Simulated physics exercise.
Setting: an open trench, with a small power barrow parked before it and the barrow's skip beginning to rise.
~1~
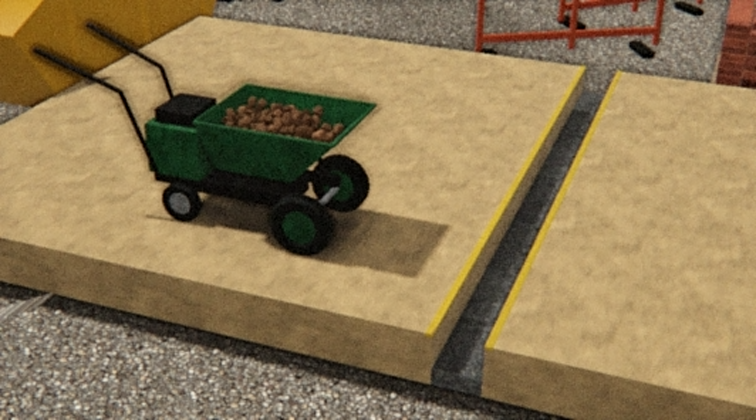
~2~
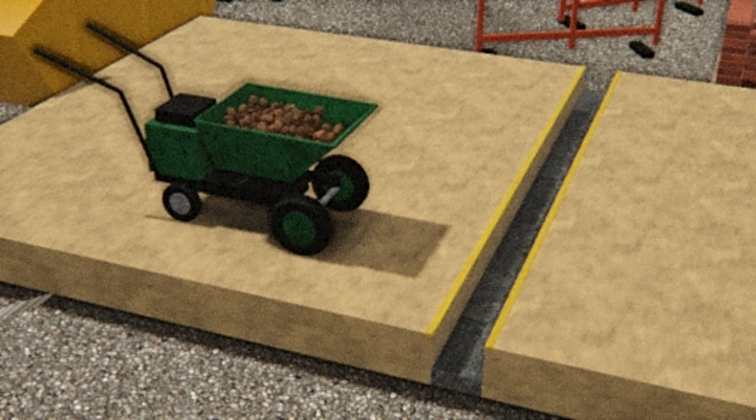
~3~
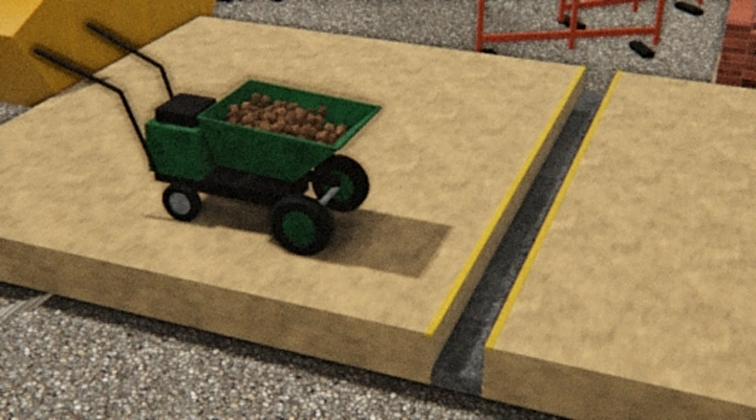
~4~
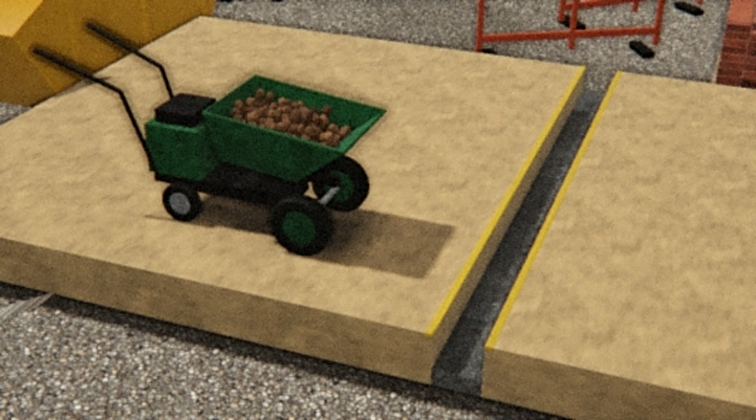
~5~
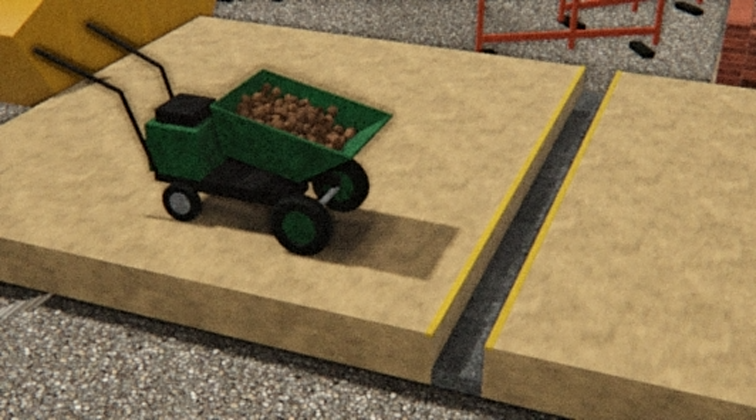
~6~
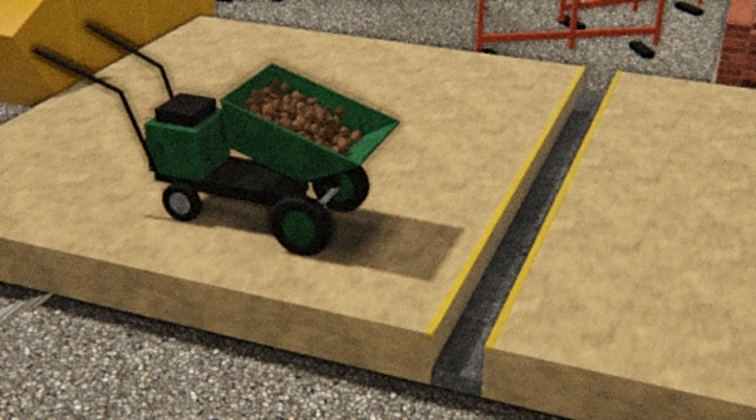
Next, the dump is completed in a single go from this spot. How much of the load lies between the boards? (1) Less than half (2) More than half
Less than half.
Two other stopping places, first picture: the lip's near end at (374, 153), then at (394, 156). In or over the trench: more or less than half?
Note: Stop one, a majority share; stop two, a majority share.
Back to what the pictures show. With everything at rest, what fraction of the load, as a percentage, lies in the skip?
About 20 %.
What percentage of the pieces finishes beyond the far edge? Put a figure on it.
I'd put it at some 0 per cent of the load.
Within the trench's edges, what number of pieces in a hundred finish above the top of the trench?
About 0 %.
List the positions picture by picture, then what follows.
Lip of the skip (333, 146), level; top of the load (262, 126), clay clods; first edge of the trench (445, 306); far edge (503, 318), the trench under half as wide as the skip, and about as deep as wide, in the first frame.
Lip of the skip (335, 147), level; top of the load (268, 119), in the second frame.
Lip of the skip (338, 149), tipped barely; top of the load (266, 123), in the third frame.
Lip of the skip (344, 153), tipped a little; top of the load (272, 115), in the fourth frame.
Lip of the skip (351, 158), tipped a little; top of the load (267, 109), in the fifth frame.
Lip of the skip (359, 165), tipped clearly; top of the load (275, 106); first edge of the trench (445, 306); far edge (503, 318), in the sixth frame.
Just after the last frame, skip tipped steeply; every one in the skip.
A moment on, skip tipped right over; roughly two thirds in the skip; roughly a third short of the trench; just a few in or heaped over the trench; just a few falling.
Further on, skip tipped right over; roughly a quarter in the skip; roughly half short of the trench; roughly a quarter in or heaped over the trench; just a few beyond it.
When it is over, skip tipped right over; roughly a quarter in the skip; roughly half short of the trench; roughly a quarter in or heaped over the trench; just a few beyond it.
